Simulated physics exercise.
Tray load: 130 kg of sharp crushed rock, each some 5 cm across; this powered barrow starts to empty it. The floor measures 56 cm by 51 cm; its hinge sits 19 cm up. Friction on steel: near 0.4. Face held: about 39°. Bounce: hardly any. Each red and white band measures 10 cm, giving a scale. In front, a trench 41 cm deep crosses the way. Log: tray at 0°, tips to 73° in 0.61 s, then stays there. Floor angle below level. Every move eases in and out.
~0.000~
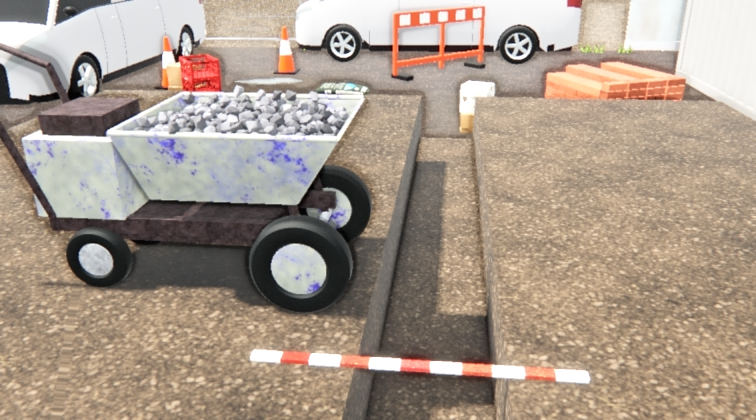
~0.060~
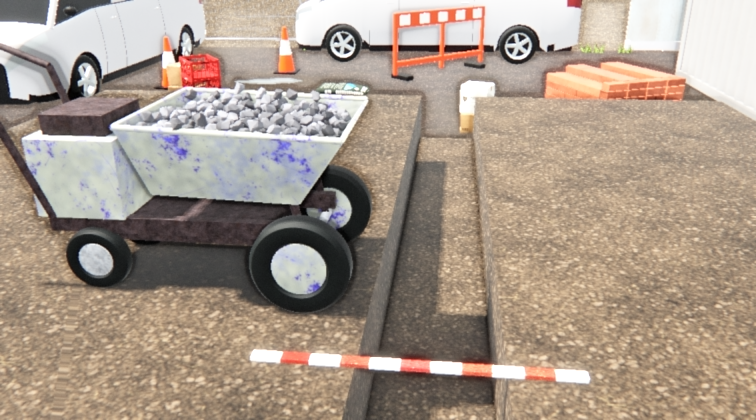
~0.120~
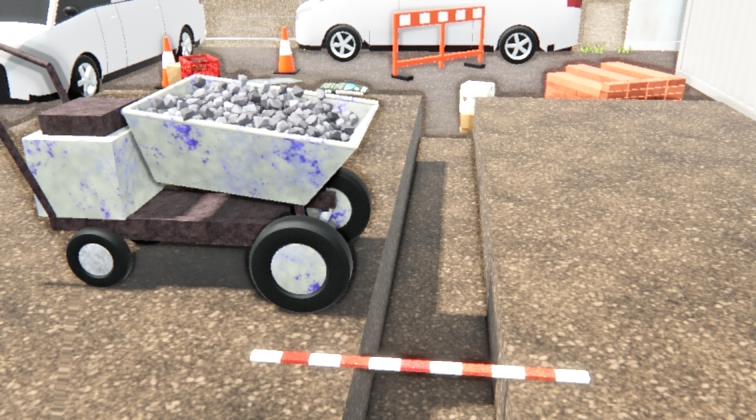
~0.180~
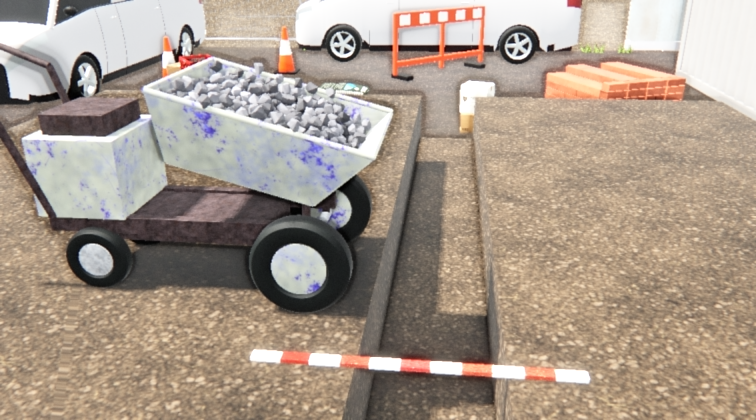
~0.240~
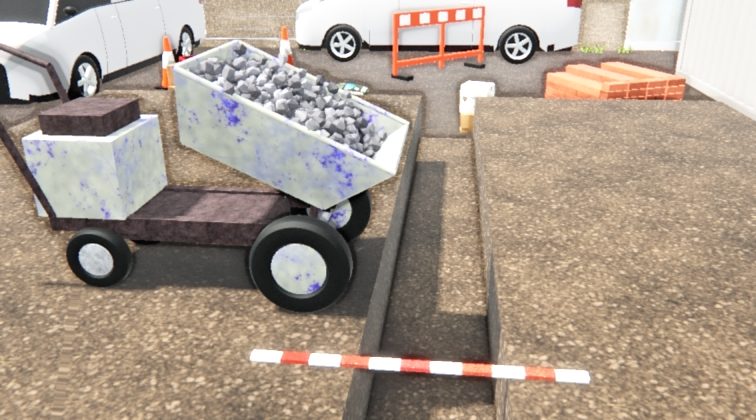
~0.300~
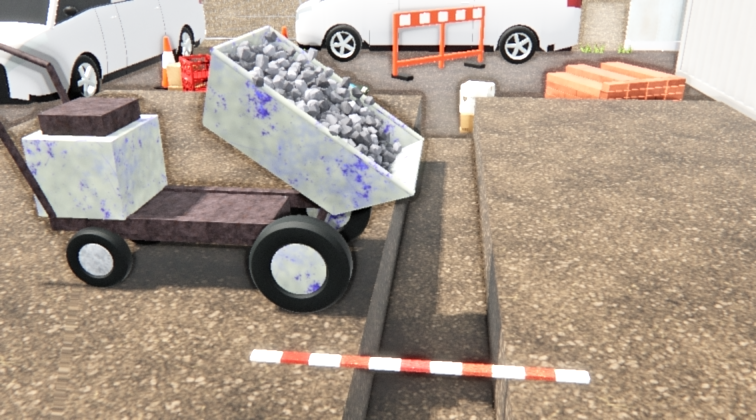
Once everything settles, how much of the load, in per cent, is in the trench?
Once it settles, about 50 per cent of the load is there.
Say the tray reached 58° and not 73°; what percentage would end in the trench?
Some 25% would finish there.
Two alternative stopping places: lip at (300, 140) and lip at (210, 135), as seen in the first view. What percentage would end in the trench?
I'd expect some 75 per cent, then some 75.
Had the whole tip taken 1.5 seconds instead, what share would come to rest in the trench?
75 %.
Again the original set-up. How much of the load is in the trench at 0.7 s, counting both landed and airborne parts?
Roughly 20% by that time.
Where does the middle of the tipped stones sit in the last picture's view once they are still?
Roughly at (487, 333).
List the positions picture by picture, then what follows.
In the first frame, the tray is at 0°, its lip at (337, 140); the top of the load is at (270, 98).
In the second frame, lip at (342, 142), floor tilted 2°, highest stones at (261, 95); the stones move at 0.4 m/s on average.
In the third frame, the tray is at 7°, its lip at (355, 147); the top of the load is at (228, 88); the stones move at 0.9 m/s on average.
In the fourth frame, the tray is at 15°, its lip at (374, 158); the top of the load is at (224, 76); the stones move at 1.3 m/s on average.
In the fifth frame, the tray is at 25°, its lip at (394, 174); the top of the load is at (244, 62); the stones move at 1.5 m/s on average.
In the sixth frame, lip at (413, 194), floor tilted 36°, highest stones at (265, 50); the stones move at 1.6 m/s on average.
After 0.5 s the floor is at 62°; 100 % in the tray; the foremost stones are at (433, 212).
After 0.7 s the floor is at 73°; 65 % in the tray, 19 % in the trench, 16 % past the trench; the foremost stones are at (543, 284).
After 1.1 s the floor is at 73°; 21 % in the tray, 36 % in the trench, 43 % past the trench; the foremost stones are at (730, 286).
After 3.0 s the floor is at 73°; 9 % in the tray, 50 % in the trench, 42 % past the trench; the foremost stones are past the picture's edge.
